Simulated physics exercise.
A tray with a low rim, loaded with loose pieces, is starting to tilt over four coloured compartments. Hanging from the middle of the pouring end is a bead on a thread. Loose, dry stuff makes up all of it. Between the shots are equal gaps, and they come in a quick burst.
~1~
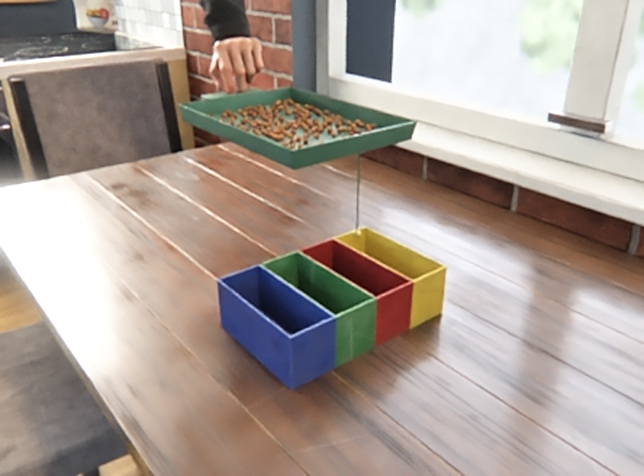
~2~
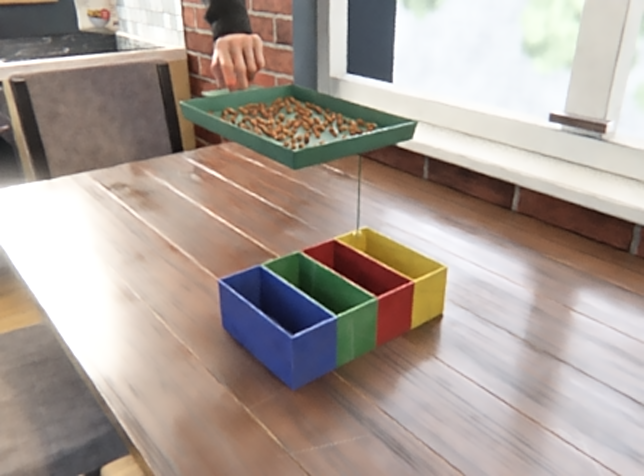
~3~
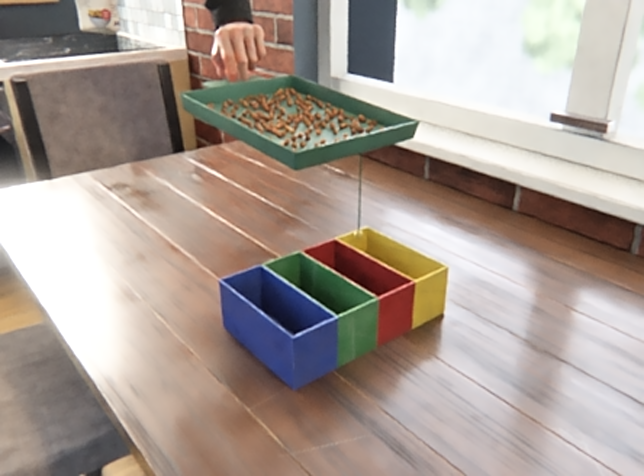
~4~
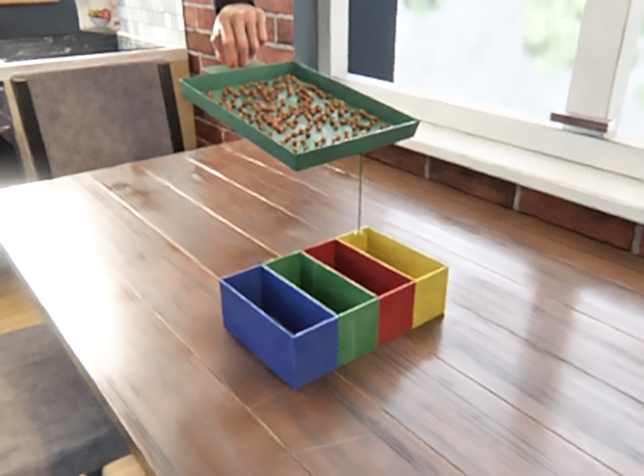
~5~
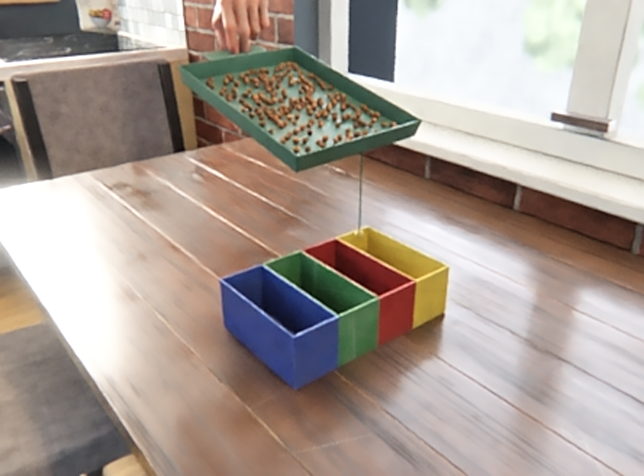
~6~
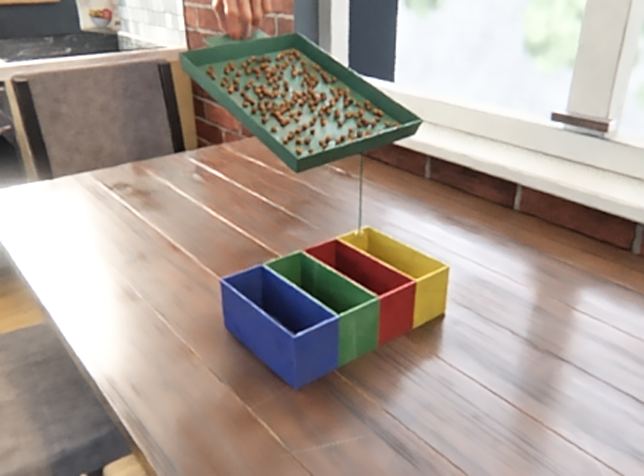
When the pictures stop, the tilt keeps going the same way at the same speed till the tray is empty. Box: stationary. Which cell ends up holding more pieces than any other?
The green cell ends up holding the most.
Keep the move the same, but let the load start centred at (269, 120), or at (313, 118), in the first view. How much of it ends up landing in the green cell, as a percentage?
You'd get near 60 percent first and near 40 percent next.
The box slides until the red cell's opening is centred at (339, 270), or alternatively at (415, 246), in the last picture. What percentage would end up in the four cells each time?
Try 1: Some 90 %; try 2: Some 70 %.
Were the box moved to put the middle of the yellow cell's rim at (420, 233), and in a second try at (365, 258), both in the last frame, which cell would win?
First try: The blue cell. Second try: That red cell.
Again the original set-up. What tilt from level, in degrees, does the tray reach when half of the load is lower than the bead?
A tilt of roughly 110°.
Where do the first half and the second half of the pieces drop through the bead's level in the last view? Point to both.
Around (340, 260) first; around (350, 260) second.
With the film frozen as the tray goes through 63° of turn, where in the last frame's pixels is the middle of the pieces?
Roughly at (342, 145).
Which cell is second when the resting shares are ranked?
The second spot goes to that red cell.
Just after the last frame, tray tipped steeply; almost all on the tray; just a few in the green cell; just a few falling or outside the box.
A moment on, tray tipped past a quarter turn; roughly half on the tray; about a tenth in the green cell; about a tenth in the red cell; just a few in the yellow cell; roughly a third falling or outside the box.
Further on, tray tipped past a quarter turn; roughly half in the green cell; roughly a third in the red cell; roughly a quarter in the yellow cell; just a few in the blue cell; just a few falling or outside the box.
When it is over, tray tipped past a quarter turn; roughly half in the green cell; roughly a third in the red cell; roughly a quarter in the yellow cell; just a few in the blue cell; just a few outside the box.
